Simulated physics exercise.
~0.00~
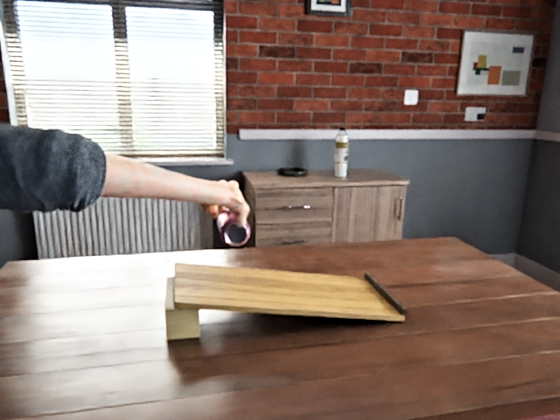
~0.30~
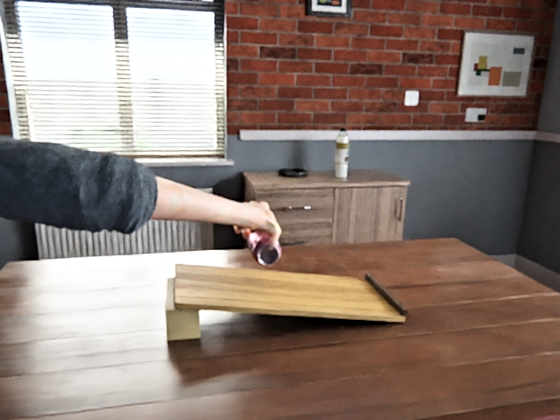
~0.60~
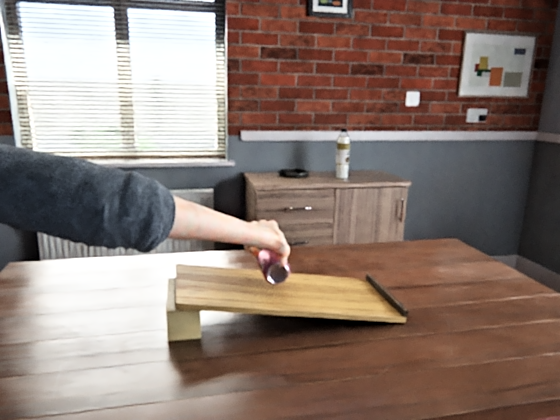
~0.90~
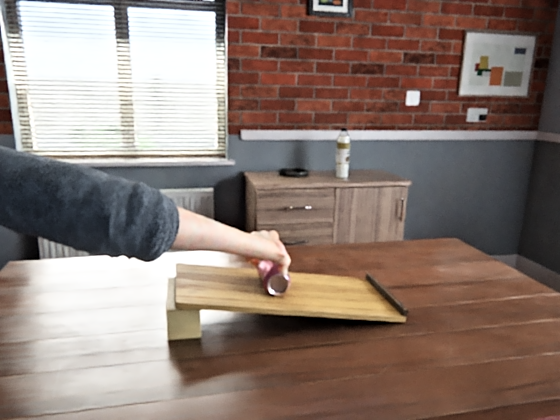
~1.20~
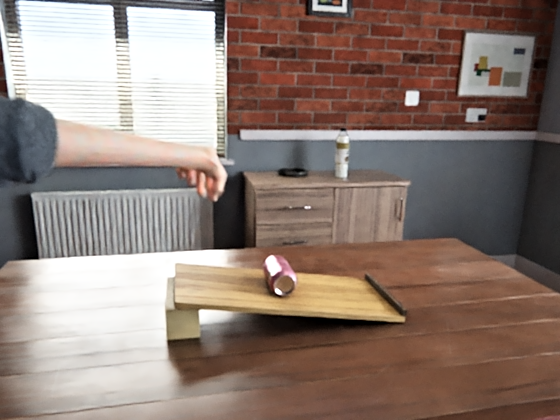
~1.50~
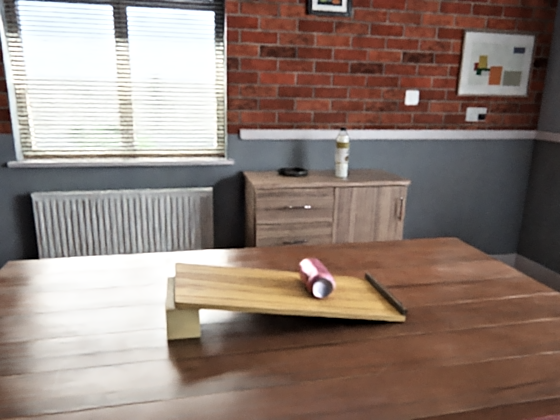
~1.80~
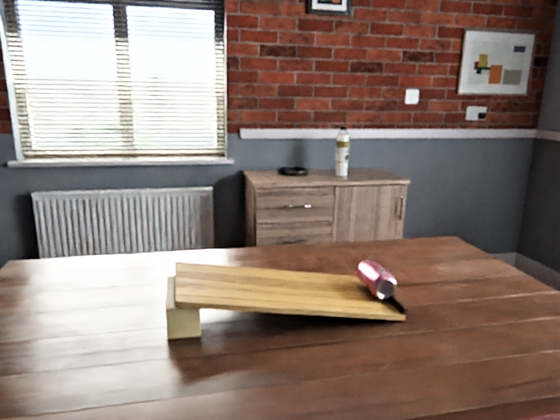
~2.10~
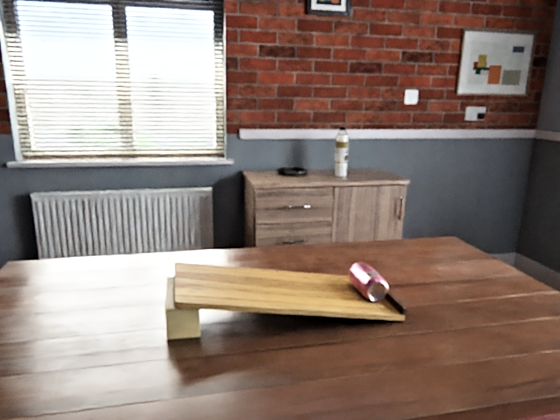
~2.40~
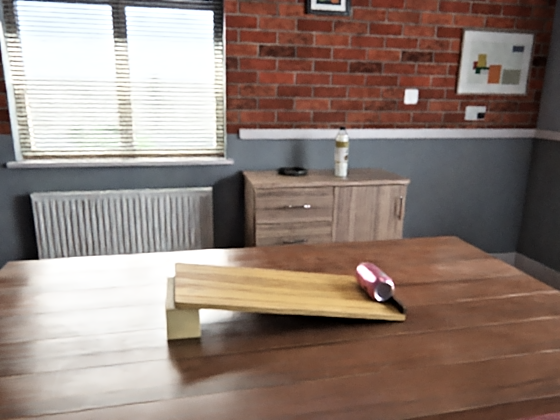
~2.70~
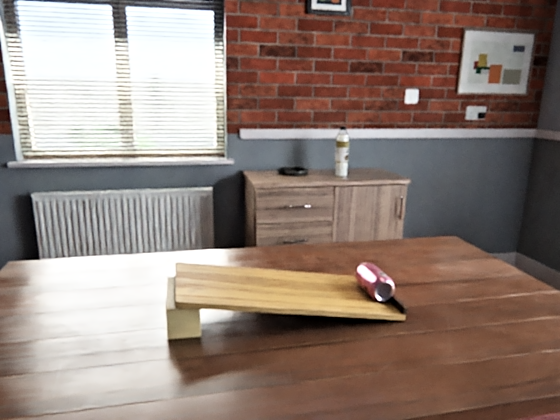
In a room with a brick wall, a hand laid a pink can on its side on a sloping wooden board on a table and let go. The can rolled down to the right, bumped back slightly near the low end, and settled against the dark strip there.
